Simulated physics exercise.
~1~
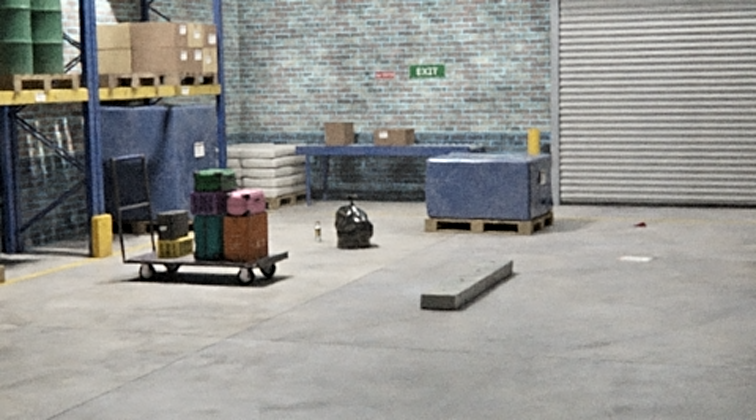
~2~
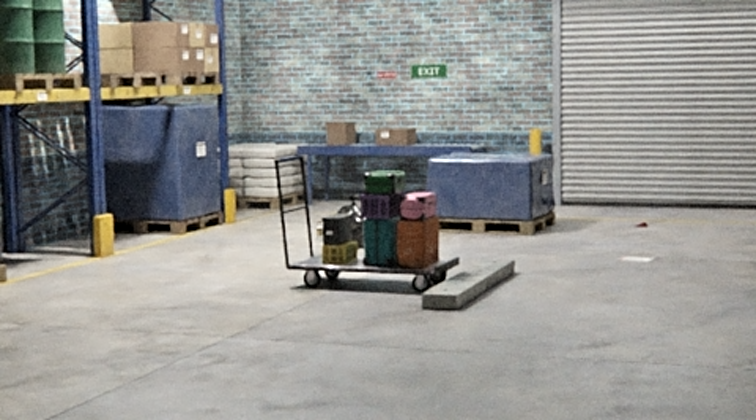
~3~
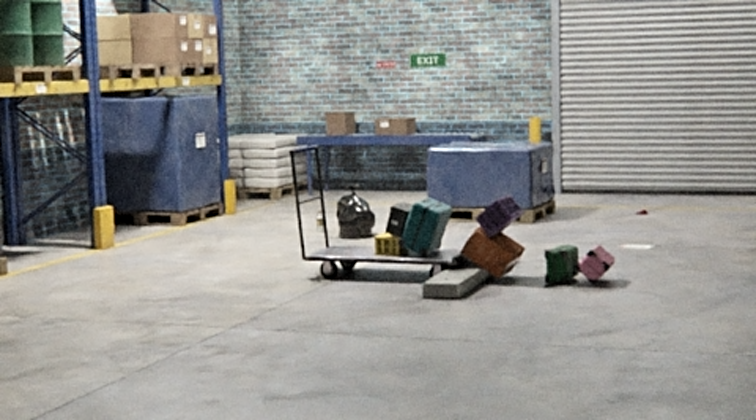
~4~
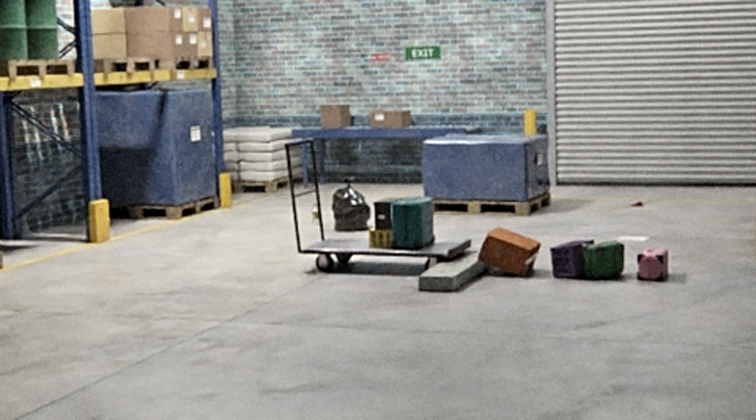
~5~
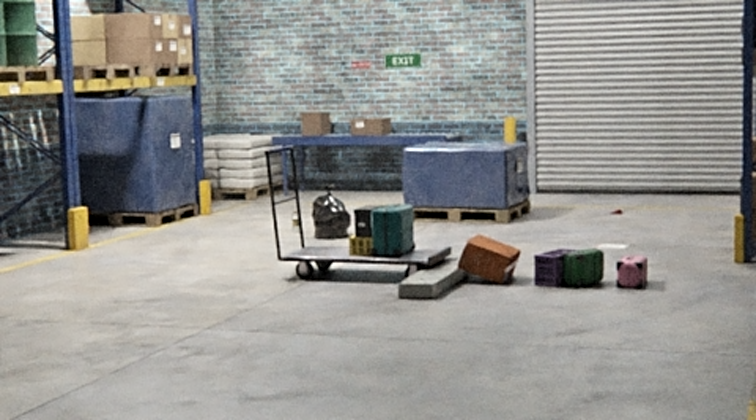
Loaded trolley rolling right across a warehouse floor, stopping at a raised sill and spilling four of its cases beyond it.
